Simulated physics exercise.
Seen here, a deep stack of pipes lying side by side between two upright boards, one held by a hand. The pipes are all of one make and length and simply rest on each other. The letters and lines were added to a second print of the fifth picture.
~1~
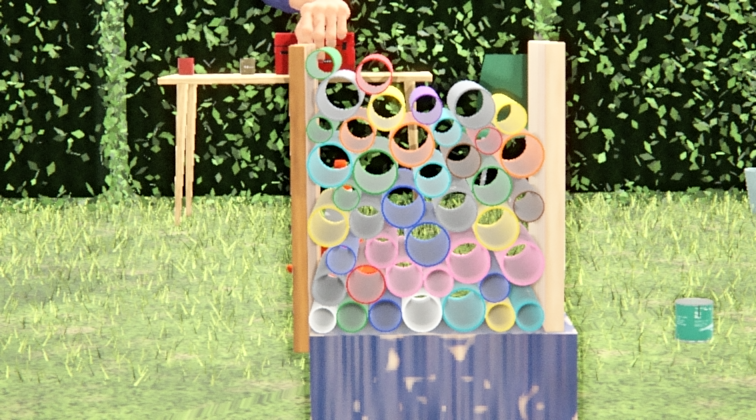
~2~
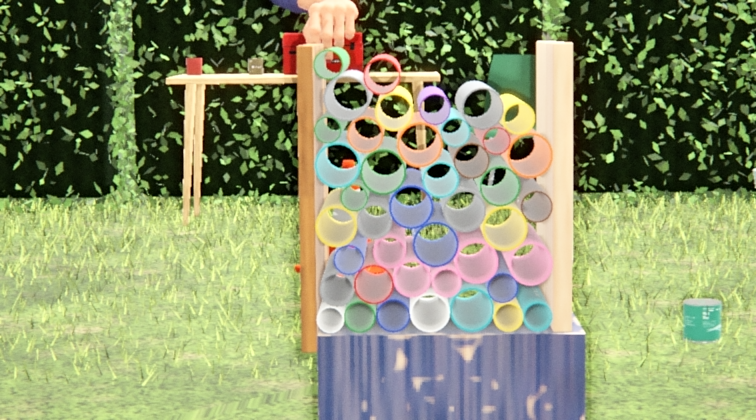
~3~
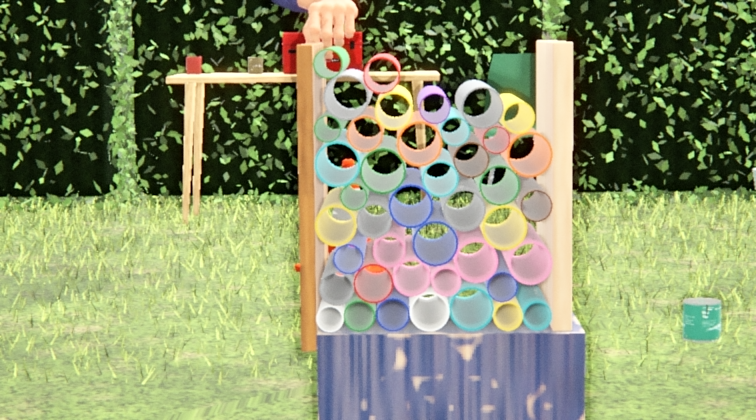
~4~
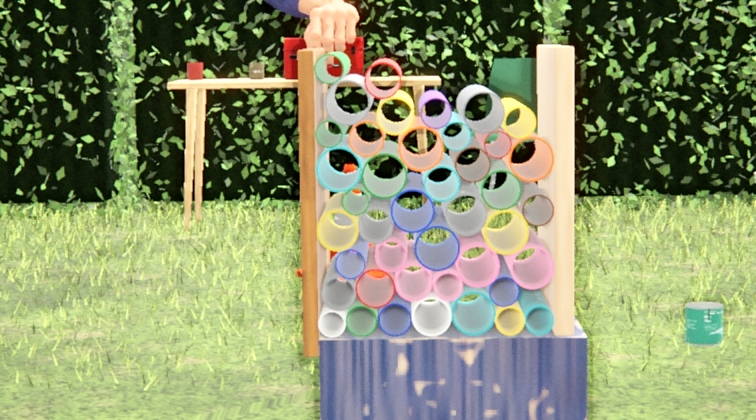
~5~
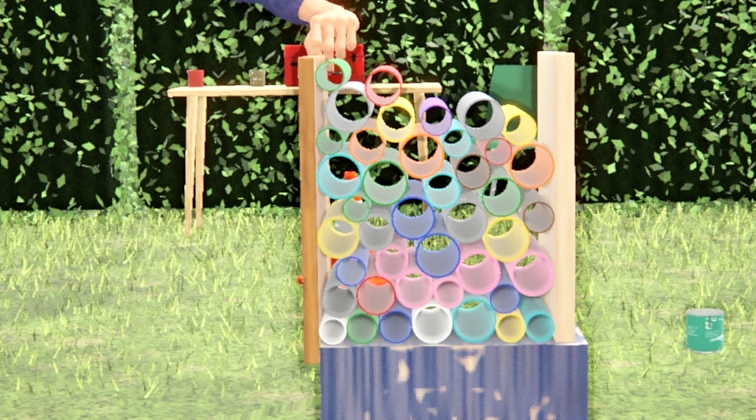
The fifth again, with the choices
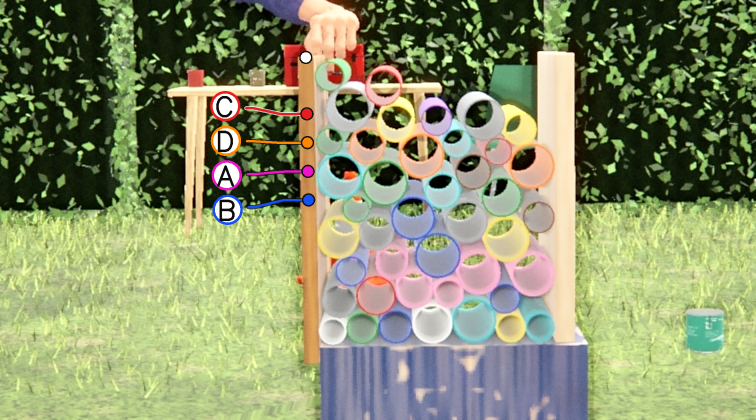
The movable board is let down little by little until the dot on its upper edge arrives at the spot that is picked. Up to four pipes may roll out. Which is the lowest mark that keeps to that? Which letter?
B is the limit.
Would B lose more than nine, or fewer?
It loses fewer than nine.
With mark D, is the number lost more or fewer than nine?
Fewer than nine.
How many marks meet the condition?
The number is four.
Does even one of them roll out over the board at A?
Yes.
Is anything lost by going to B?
At B: Yes.
On the marked copy, A at (308, 172); B at (309, 200); C at (307, 114); D at (308, 142); the white dot at (306, 57).
Taking B. A third of the way, top of the board (315, 120).
Two thirds of the way, top of the board (317, 191).
When it is over, top of the board (317, 199), four out over the board.
As for the rest, A four out over the board; C none out over the board; D none out over the board.
